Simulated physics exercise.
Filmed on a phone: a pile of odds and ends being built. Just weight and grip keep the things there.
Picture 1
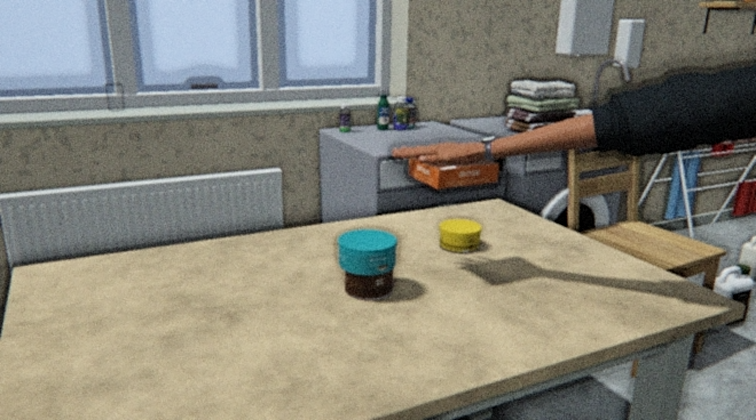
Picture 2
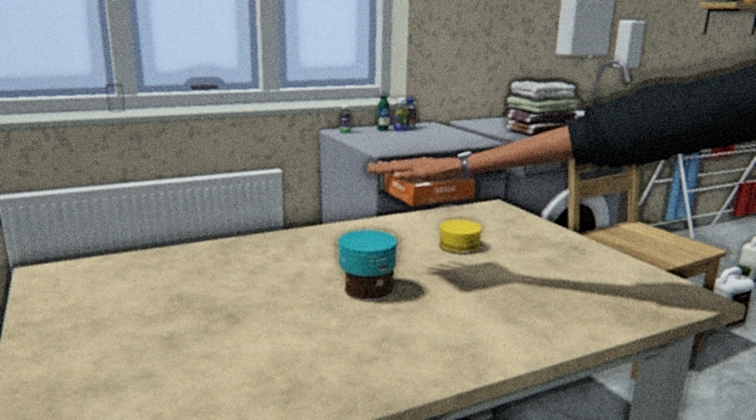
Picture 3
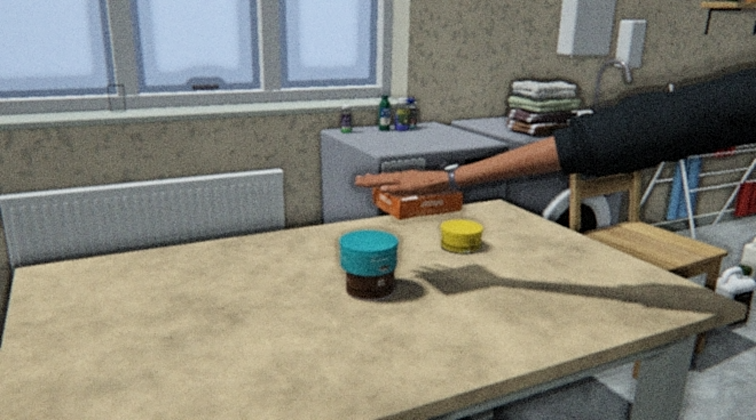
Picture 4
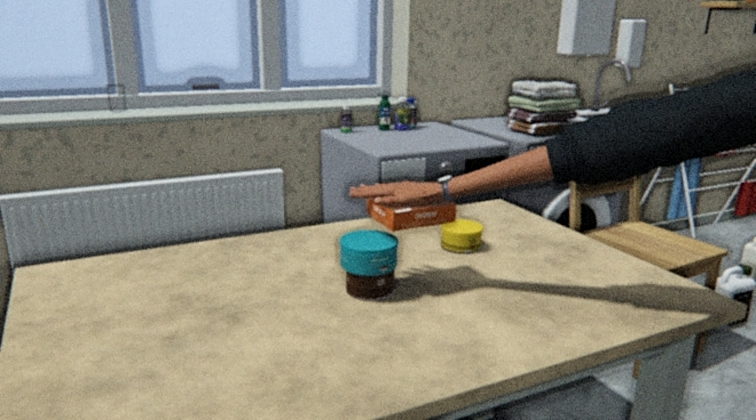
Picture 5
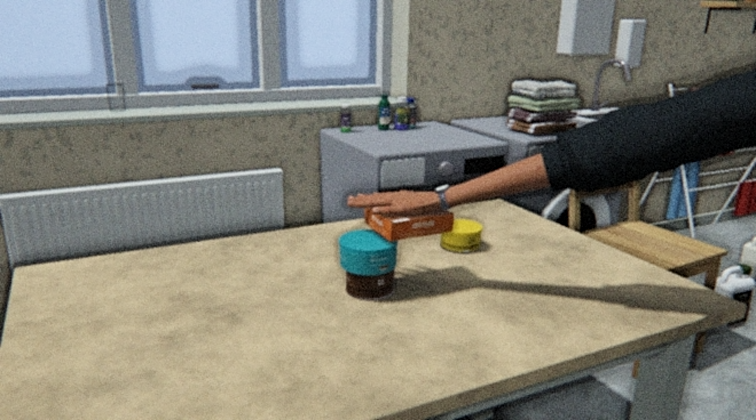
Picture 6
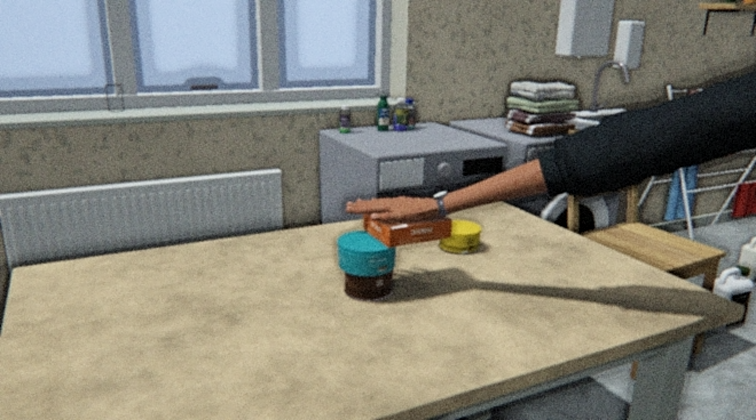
A hand lowering an orange packet leftward over a table and setting it down by turquoise and yellow tubs, still holding it.
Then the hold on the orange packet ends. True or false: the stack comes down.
True.
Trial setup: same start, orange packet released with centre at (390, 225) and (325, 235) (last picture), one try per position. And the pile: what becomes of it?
On the first go it remains standing, and on the second it collapses.
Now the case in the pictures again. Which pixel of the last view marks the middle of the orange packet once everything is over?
Roughly pixel (459, 267) in the last picture.
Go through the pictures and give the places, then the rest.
Coming down; orange packet (453, 170); yellow tub (460, 236), in the first frame.
Coming down; orange packet (429, 185), in the second frame.
Coming down; orange packet (417, 198); turquoise tub (369, 252), in the third frame.
Coming down; orange packet (411, 209); yellow tub (461, 236), in the fourth frame.
Coming down; orange packet (408, 218), in the fifth frame.
Set down, still held; orange packet (407, 225); turquoise tub (367, 253), in the sixth frame.
Then, 0.30 s on from there, orange packet now fallen.
Then, 0.70 s on from there, things are still on the move.
In the end, fallen, orange packet; the other 3 unmoved. At the end, from the last picture's camera, orange packet near (459, 267). The pile comes apart.
